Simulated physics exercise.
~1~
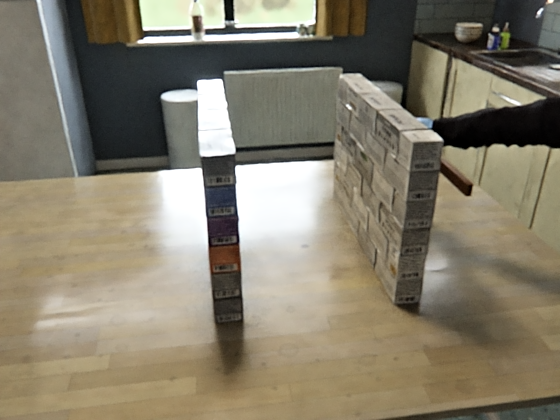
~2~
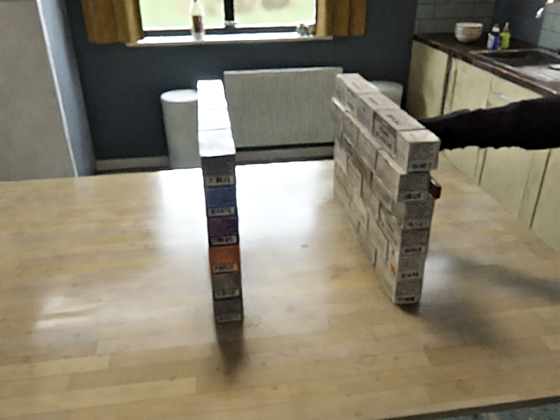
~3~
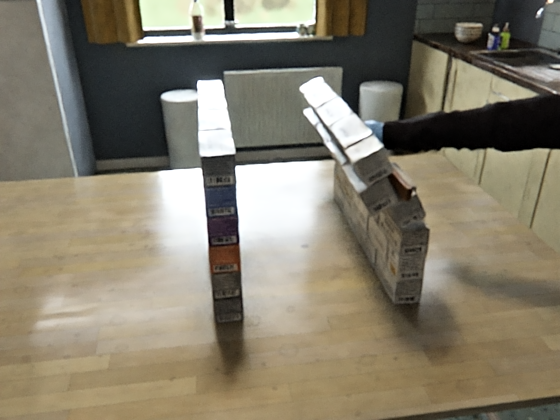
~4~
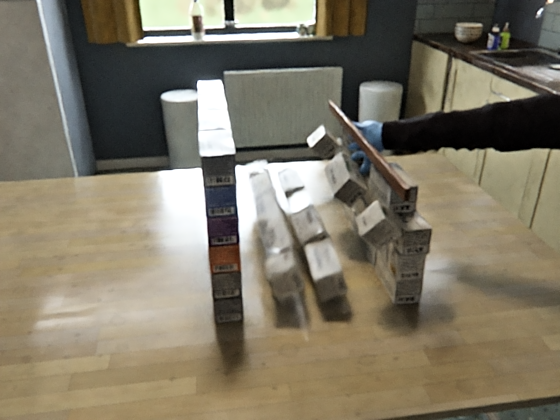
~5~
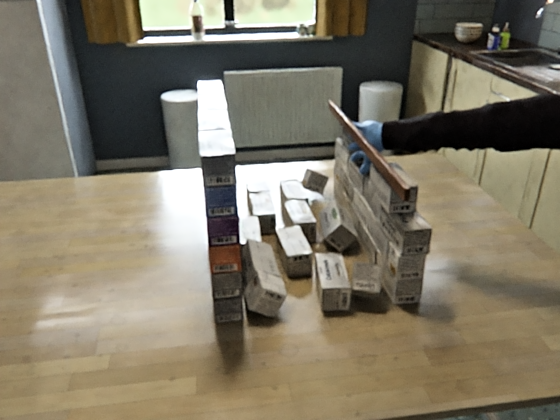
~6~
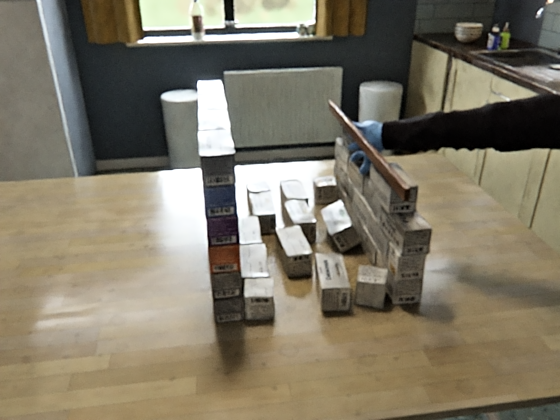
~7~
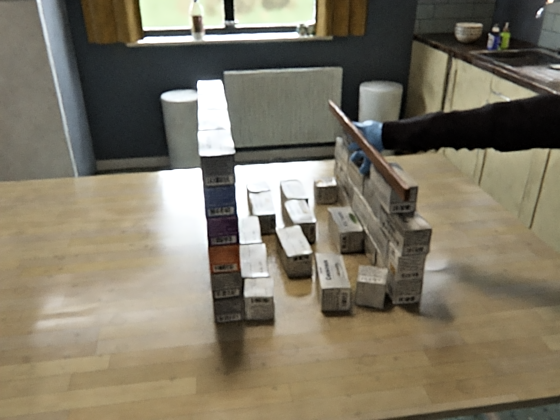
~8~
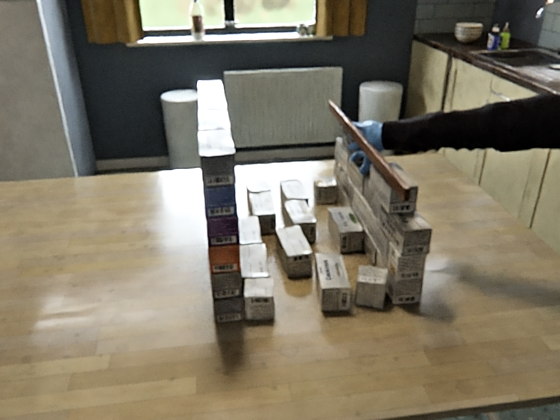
On a kitchen table, a gloved hand's batten topples the right wall's upper packets leftward; the left wall stands.
